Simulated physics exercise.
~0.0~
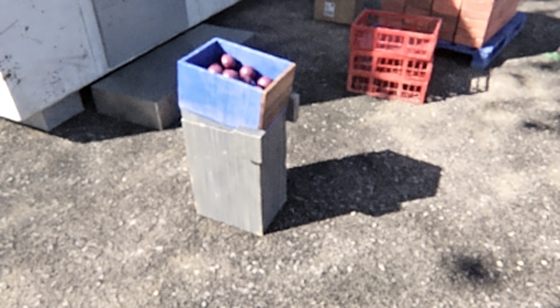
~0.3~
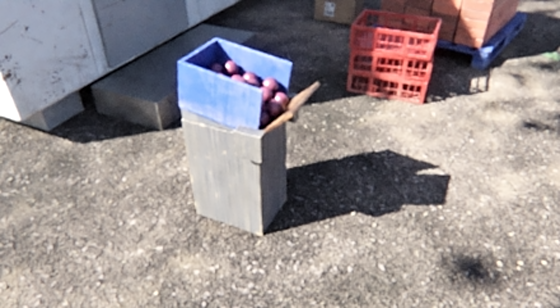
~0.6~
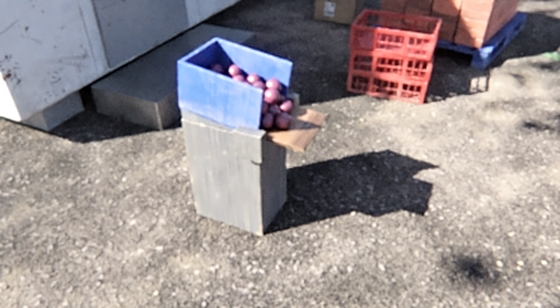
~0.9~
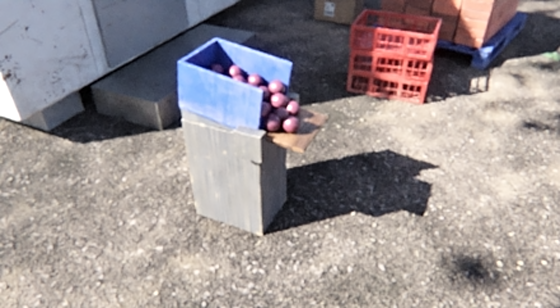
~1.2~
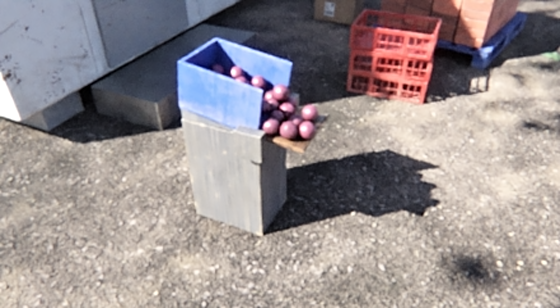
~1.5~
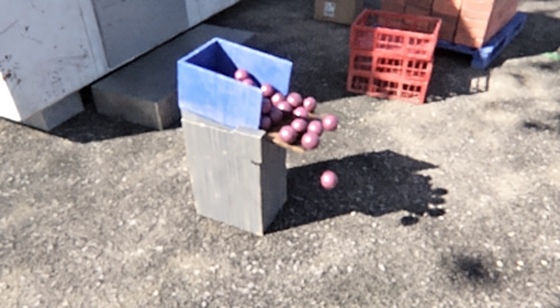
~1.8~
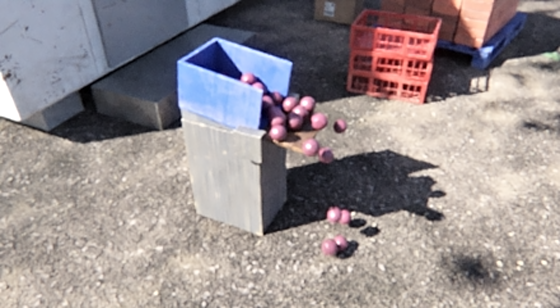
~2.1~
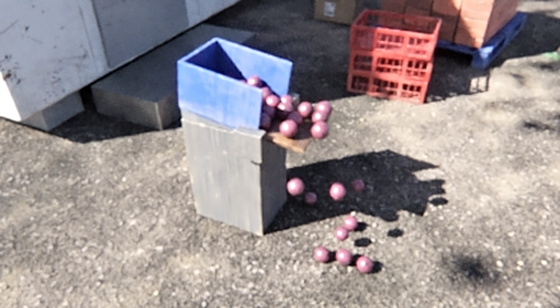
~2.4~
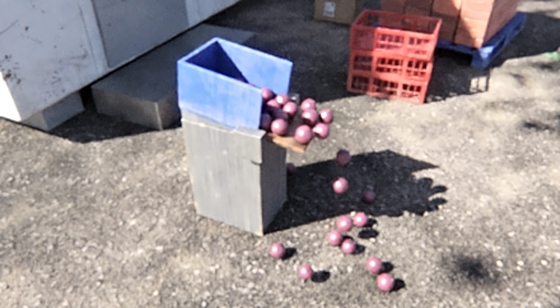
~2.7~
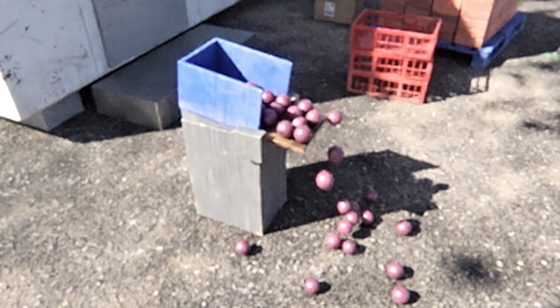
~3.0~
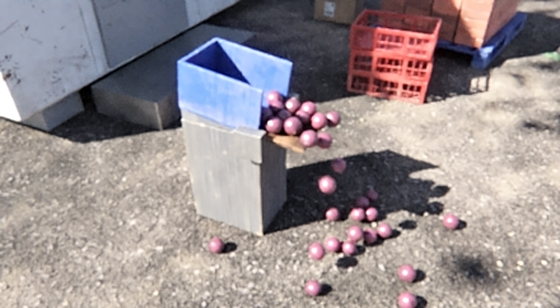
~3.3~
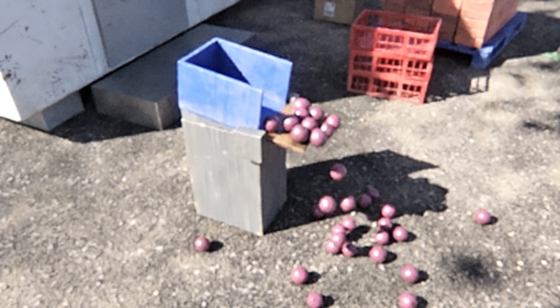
A blue open-topped box of dark reddish-purple balls, perhaps onions, sits on a grey block on sunlit, rough grey ground, viewed from slightly above by a still camera. Pale, boxy shapes stand at upper left, with red crates and a blue pallet at upper right. The flap at the box's right end swings down until it juts outward, and the balls slide right onto it. They spill over its edge in a growing stream, drop to the ground and roll apart, one travelling left past the block. Finally, many lie scattered below, while a cluster remains at the box's opening and on the flap.
